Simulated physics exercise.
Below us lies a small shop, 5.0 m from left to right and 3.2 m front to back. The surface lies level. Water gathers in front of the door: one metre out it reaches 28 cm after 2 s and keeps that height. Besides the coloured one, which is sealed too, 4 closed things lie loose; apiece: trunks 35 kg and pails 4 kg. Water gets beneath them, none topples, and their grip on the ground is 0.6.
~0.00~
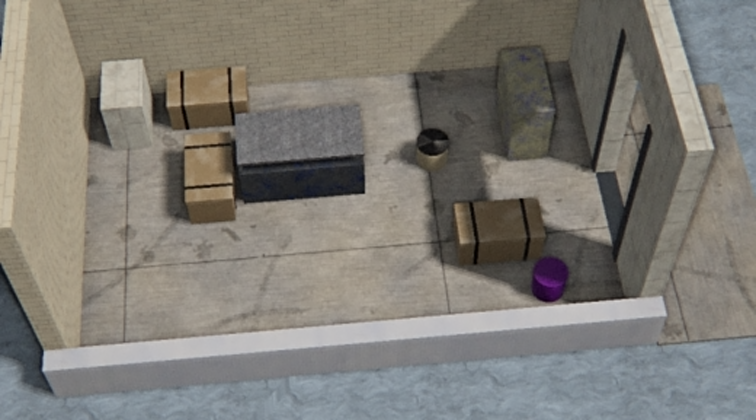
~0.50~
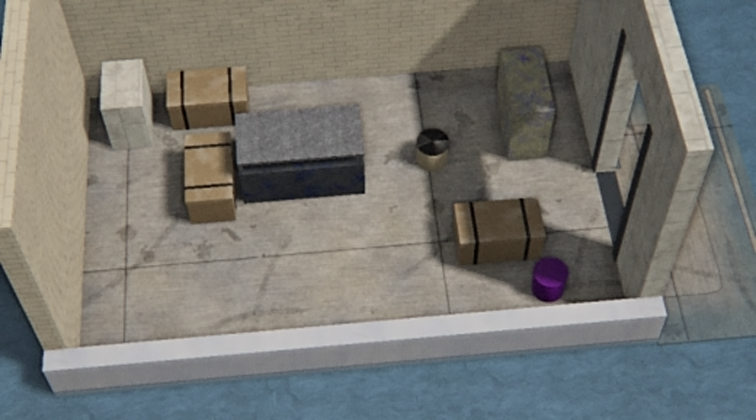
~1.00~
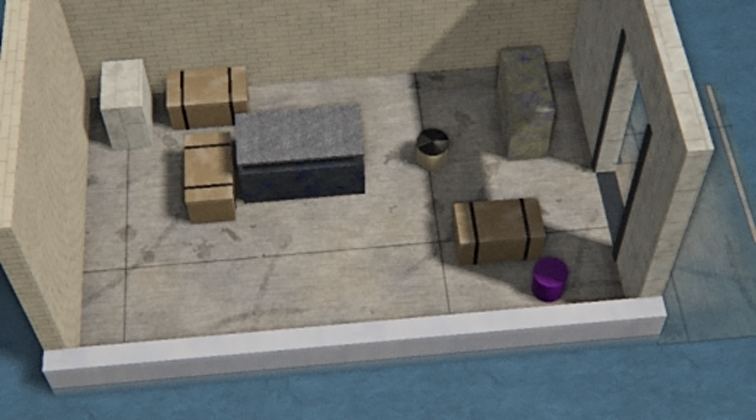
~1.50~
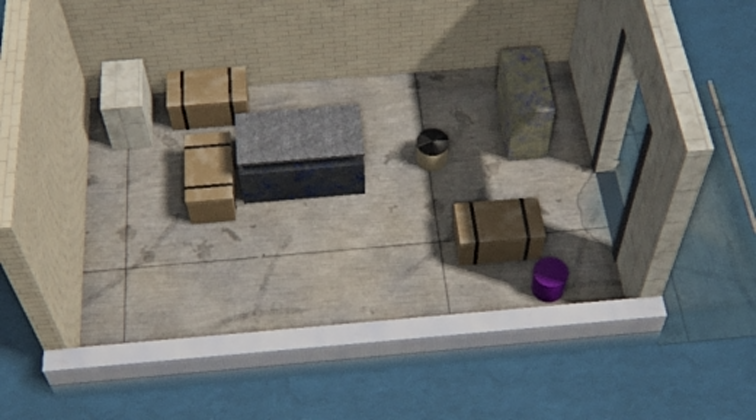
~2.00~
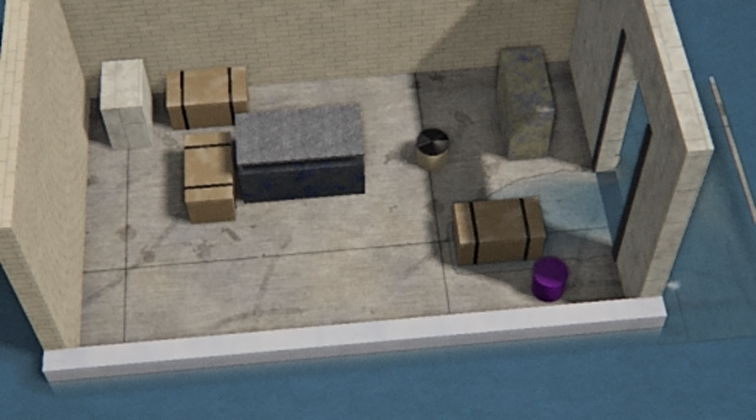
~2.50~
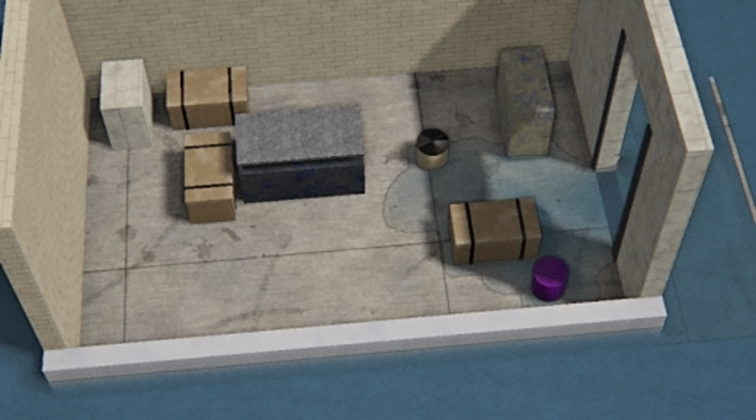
Water rising outside a small walled shop, then creeping through the doorway at right and spreading across the floor around a strapped trunk.
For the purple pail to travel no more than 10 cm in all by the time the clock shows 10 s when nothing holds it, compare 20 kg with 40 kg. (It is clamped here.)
Verdict: The lower weight is enough.
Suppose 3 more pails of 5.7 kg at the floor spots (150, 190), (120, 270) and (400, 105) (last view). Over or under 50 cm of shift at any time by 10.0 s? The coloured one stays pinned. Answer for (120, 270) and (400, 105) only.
In turn: Past it, past it.
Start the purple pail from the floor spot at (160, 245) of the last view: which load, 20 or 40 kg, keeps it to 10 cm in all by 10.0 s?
Either load holds.
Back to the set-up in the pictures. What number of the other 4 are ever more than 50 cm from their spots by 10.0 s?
3 of them.
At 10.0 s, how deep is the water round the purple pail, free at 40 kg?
Roughly 9 cm.
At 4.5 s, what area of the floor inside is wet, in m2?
Roughly 10.5 m2.
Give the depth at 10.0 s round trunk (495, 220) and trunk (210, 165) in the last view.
About 15 and 17 cm.
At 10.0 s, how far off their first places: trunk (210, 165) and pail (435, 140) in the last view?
In that order: 50 cm, 120 cm.
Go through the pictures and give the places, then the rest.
The purple pail at (551, 272), on the bottom; water covers 0.0 m2; 0 of 5 have shifted, in the first picture.
The purple pail at (551, 272), on the bottom; 0.0 m2 under water; 0 of 5 have shifted, in the second picture.
The purple pail at (551, 272), on the bottom; water covers 0.0 m2; 0 of 5 have shifted, in the third picture.
The purple pail at (551, 272) rests on the ground; 0.1 m2 under water; 0 of 5 have shifted, in the fourth picture.
The purple pail at (551, 272), on the bottom; water covers 0.8 m2; 0 of 5 have shifted, in the fifth picture.
The purple pail at (551, 272) rests on the ground; water covers 2.3 m2; 0 of 5 have shifted, in the sixth picture.
After 3.5 s the purple pail would be 1 cm from its start with 20 kg and 0 cm from its start with 40 kg; 7 cm of water round it then.
After 4.5 s the purple pail would be 1 cm from its start with 20 kg and 0 cm from its start with 40 kg; 5 cm of water round it then.
After 7.0 s the purple pail would be 1 cm from its start with 20 kg and 0 cm from its start with 40 kg; 9 cm of water round it then.
After 10.0 s the purple pail would be 1 cm from its start with 20 kg and 0 cm from its start with 40 kg; 9 cm of water round it then.
